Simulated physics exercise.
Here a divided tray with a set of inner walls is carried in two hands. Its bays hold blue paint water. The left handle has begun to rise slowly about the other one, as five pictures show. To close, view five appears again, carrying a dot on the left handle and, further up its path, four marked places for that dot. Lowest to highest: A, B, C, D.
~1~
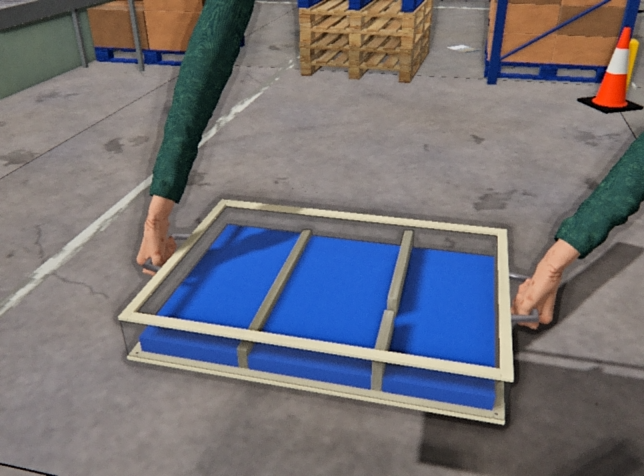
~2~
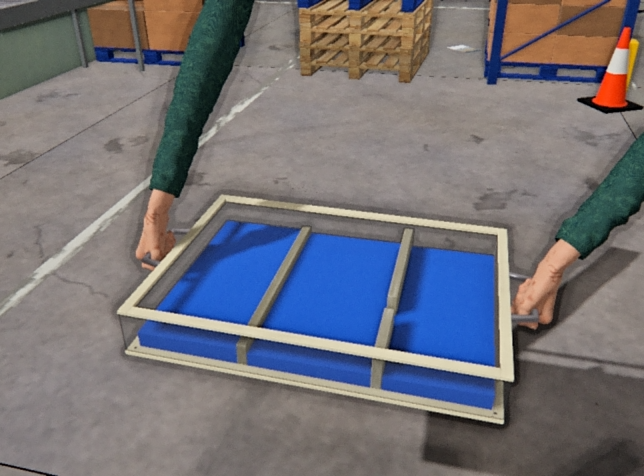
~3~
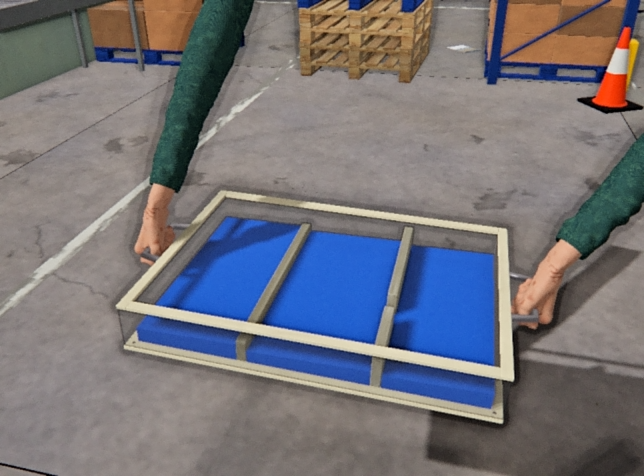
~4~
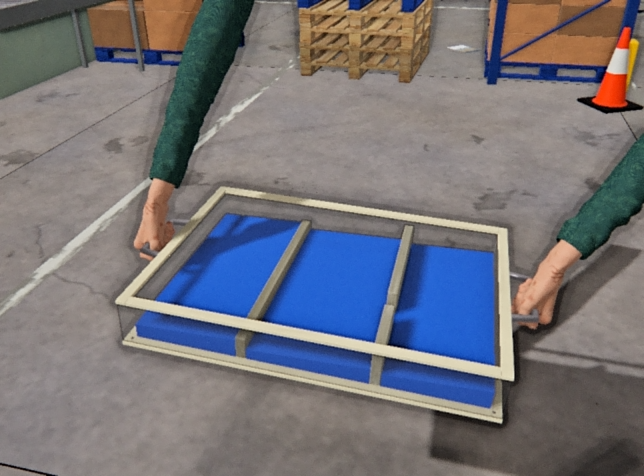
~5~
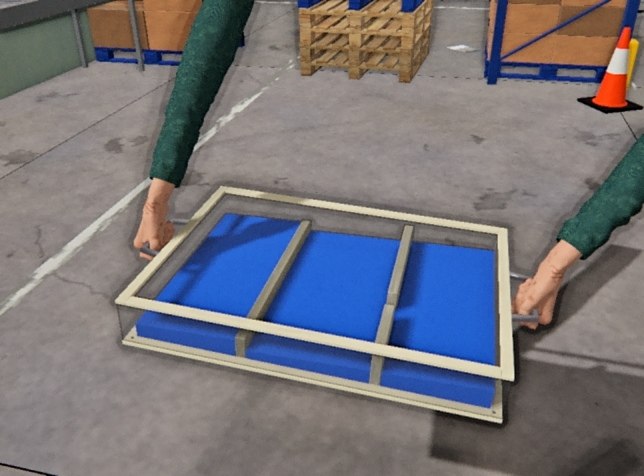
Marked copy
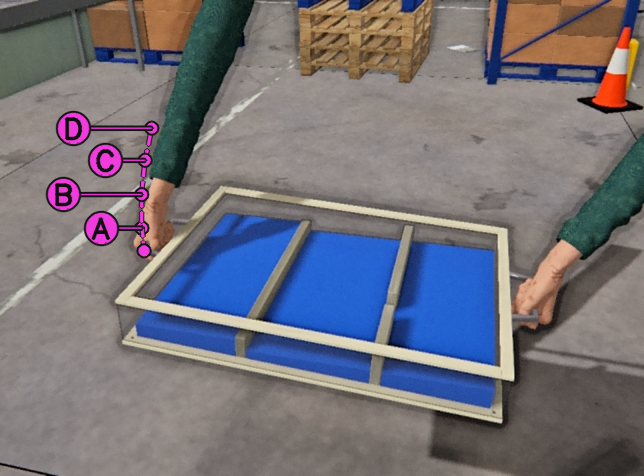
In this clip, two hands in green sleeves hold a pale-framed, clear-sided tray above a concrete floor, with blue paint water in its three bays; the left hand rises very slightly, tilting the tray gently down toward the right.
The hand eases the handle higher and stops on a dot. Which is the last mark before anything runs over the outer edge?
The answer is mark B.
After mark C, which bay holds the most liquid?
It is the right one.
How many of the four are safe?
Two of the four.
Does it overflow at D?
Yes, it does.
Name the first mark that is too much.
That would be C.
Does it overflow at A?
No, not at all.
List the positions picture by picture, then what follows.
In the first picture, the tray is level; deepest in the left bay, at (234, 279), shallowest in the right; left handle at (160, 251).
The second picture shows tipped about 1° down to the right; no wall is crossed; left handle at (160, 245).
The third picture shows tipped about 2° down to the right; no wall is crossed; left handle at (159, 240).
The fourth picture shows tipped about 3° down to the right; no wall is crossed; left handle at (158, 236).
The fifth picture shows tipped about 3° down to the right; deepest in the right bay, at (443, 303), shallowest in the middle; left handle at (158, 235).
In magenta, A at (141, 228); B at (141, 194); C at (145, 160); D at (151, 128).
Choosing A, nothing spills; the right bay holds the most.
Choosing B, nothing spills; the right bay holds the most.
Choosing C, about 15 % goes over the rim.
Choosing D, about 34 % goes over the rim.
